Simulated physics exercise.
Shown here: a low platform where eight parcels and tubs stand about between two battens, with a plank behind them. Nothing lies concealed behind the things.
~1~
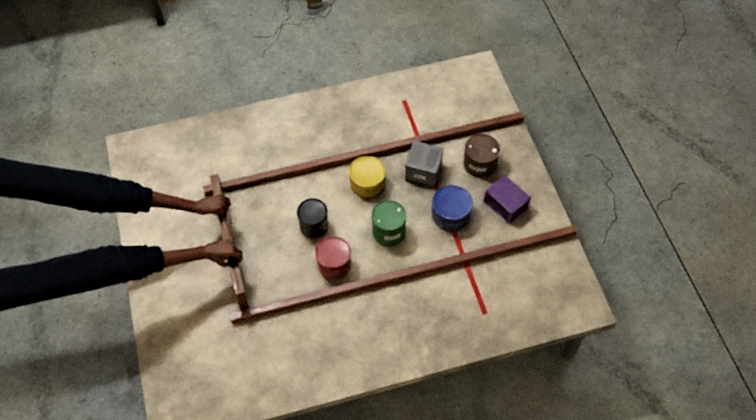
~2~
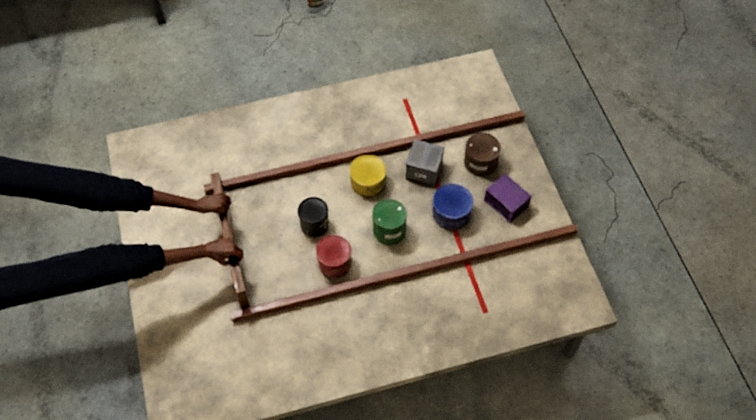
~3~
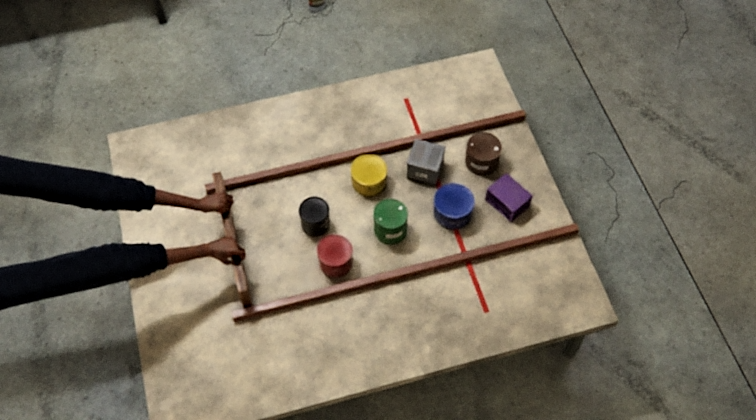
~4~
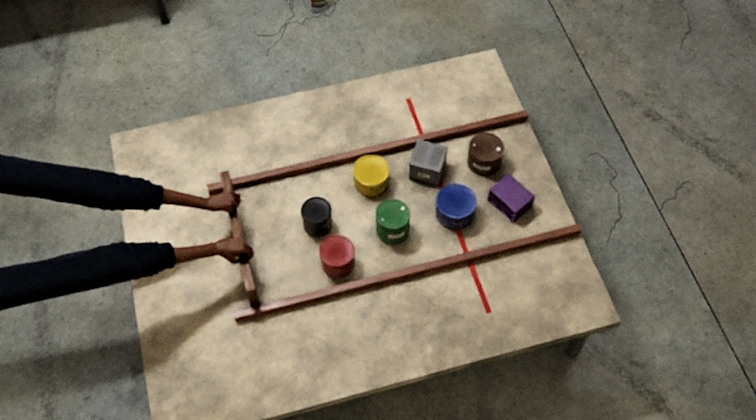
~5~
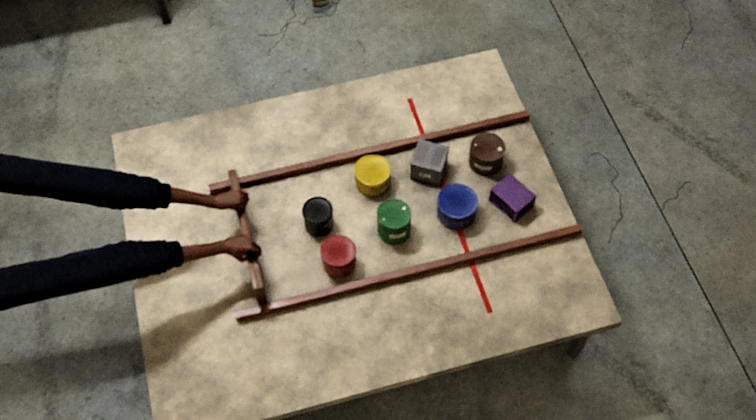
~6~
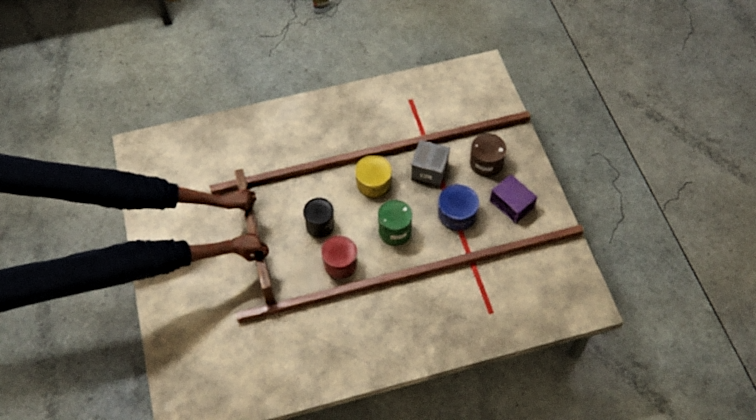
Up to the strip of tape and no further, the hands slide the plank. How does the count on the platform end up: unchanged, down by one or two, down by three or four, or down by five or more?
It ends unchanged.
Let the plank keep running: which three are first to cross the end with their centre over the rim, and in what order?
First the purple crate, then the brown canister, then the blue pail.
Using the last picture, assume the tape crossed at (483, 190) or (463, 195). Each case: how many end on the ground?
2 and 0.
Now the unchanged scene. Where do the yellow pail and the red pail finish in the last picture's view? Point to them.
The yellow pail at (450, 151), the red pail at (480, 230).
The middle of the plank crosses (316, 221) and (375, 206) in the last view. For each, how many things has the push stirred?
2, then 4.
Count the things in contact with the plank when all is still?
I count 4 of them.
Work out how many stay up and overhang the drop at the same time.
That'd be 0.
Soon after, none off yet; purple crate at rest near (513, 199); brown canister at rest near (488, 155); blue pail at rest near (458, 208).
After that, none off yet; purple crate at rest near (513, 199); brown canister at rest near (488, 155); blue pail displaced a little near (471, 207).
In the end, the number that fall off is zero.
